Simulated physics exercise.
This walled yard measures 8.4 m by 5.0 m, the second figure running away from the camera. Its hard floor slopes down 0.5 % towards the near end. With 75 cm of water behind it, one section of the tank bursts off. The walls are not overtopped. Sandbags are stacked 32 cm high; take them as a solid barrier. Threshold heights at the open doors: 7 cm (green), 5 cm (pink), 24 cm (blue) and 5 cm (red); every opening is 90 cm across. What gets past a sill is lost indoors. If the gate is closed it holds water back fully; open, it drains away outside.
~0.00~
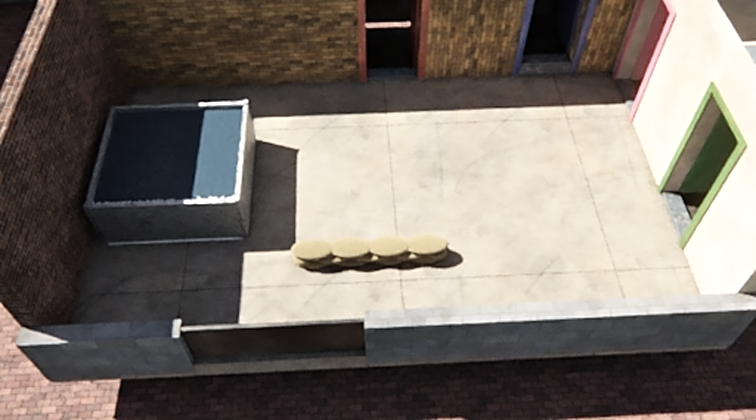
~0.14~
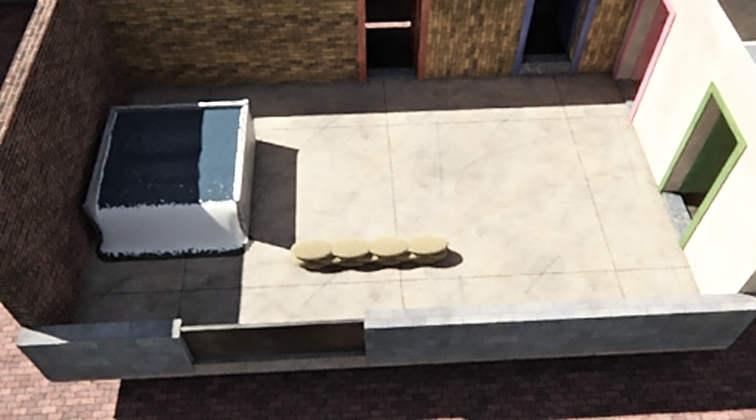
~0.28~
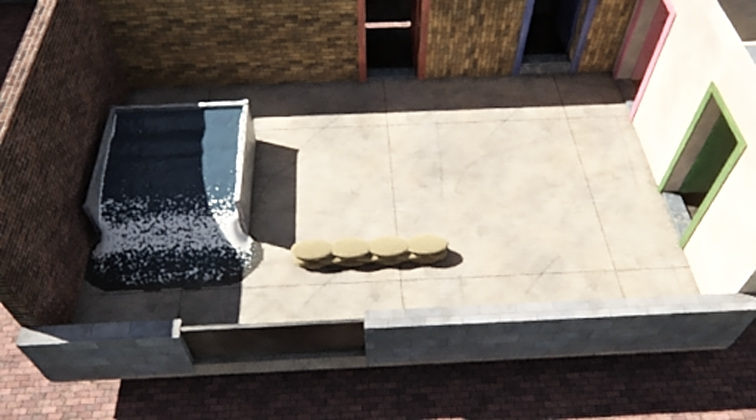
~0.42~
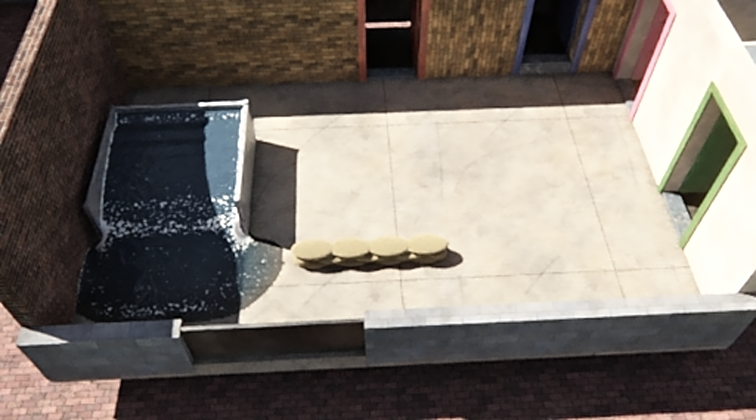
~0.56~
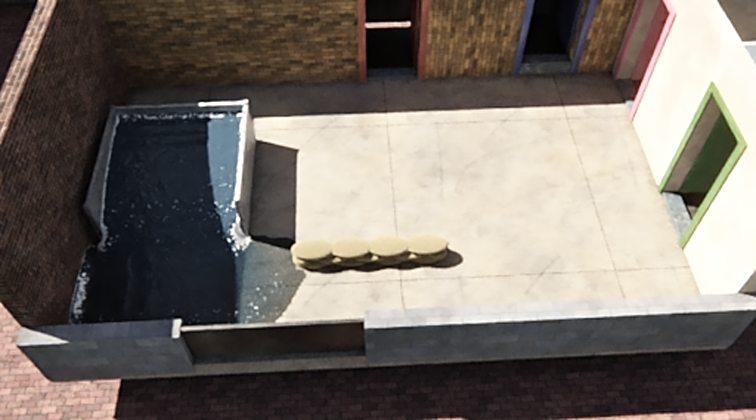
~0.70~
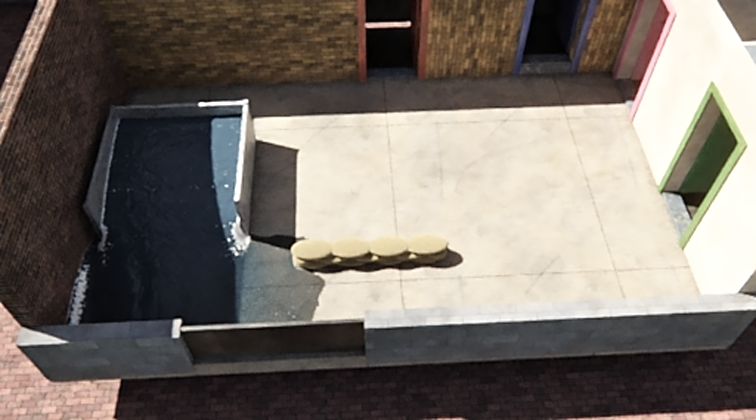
In a walled yard, dark water bursts from a tank's near side and spreads toward the sandbags.
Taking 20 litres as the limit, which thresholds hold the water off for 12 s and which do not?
Within that time: At the green door it passes the limit; at the pink door it exceeds the limit; at the blue door it keeps below the limit; at the red door it keeps below the limit.
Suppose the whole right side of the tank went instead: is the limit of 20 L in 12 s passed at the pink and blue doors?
Against that limit: Pink over, blue not over.
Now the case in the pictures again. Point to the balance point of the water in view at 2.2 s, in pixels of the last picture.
Around (204, 270).
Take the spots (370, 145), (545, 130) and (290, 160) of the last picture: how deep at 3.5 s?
About 0, 0 and 1 cm.
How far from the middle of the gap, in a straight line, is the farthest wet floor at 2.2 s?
Roughly 5.6 m.
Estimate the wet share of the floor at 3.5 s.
Near 50 per cent is wet.
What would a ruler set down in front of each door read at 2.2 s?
Depths in cm: Green 0, pink 0, blue 0, red 0.
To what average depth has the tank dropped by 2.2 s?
Some 20 cm.
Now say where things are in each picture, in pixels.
The first picture shows the tank at (173, 155) is whole and still, 75 cm deep.
In the second picture, the front is at (101, 245), 1.1 m from the gap at (173, 228); 0.4 m2 of floor is under water; 75 cm left at the back of the tank.
In the third picture, the front is at (87, 271), 1.3 m from the gap at (173, 229); 1.5 m2 of floor is under water; 74 cm left at the back of the tank.
In the fourth picture, water pours out at (173, 230) and has run 1.6 m, to (78, 304); typically 11 cm deep outside, 68 cm at the tank's back.
In the fifth picture, the front is at a hidden place, 2.0 m from the gap at (174, 230); 4.6 m2 of floor is under water; 63 cm left at the back of the tank.
In the sixth picture, the front is at a hidden place, 2.4 m from the gap at (174, 230); 5.0 m2 of floor is under water; 63 cm left at the back of the tank.
After 1.4 s water covers 15 % of the floor and is deepest (60 cm) near (81, 353); green door not reached, pink door not reached, blue door not reached, red door not reached.
After 2.2 s water covers 25 % of the floor and is deepest (42 cm) near (81, 353); green door not reached, pink door not reached, blue door not reached, red door not reached.
After 3.5 s water covers 50 % of the floor and is deepest (25 cm) near (696, 310); green door 14 cm at the sill, 1 L in, pink door not reached, blue door not reached, red door not reached.
After 7.0 s water covers 75 % of the floor and is deepest (22 cm) near (66, 353); green door 11 cm at the sill, 86 L in, pink door 8 cm at the sill, 2 L in, blue door 13 cm at the sill, 0 L in, red door 4 cm at the sill, 0 L in.
After 12.0 s water covers 95 % of the floor and is deepest (12 cm) near (647, 325); green door 10 cm at the sill, 99 L in, pink door 9 cm at the sill, 53 L in, blue door 7 cm at the sill, 0 L in, red door 4 cm at the sill, 6 L in.
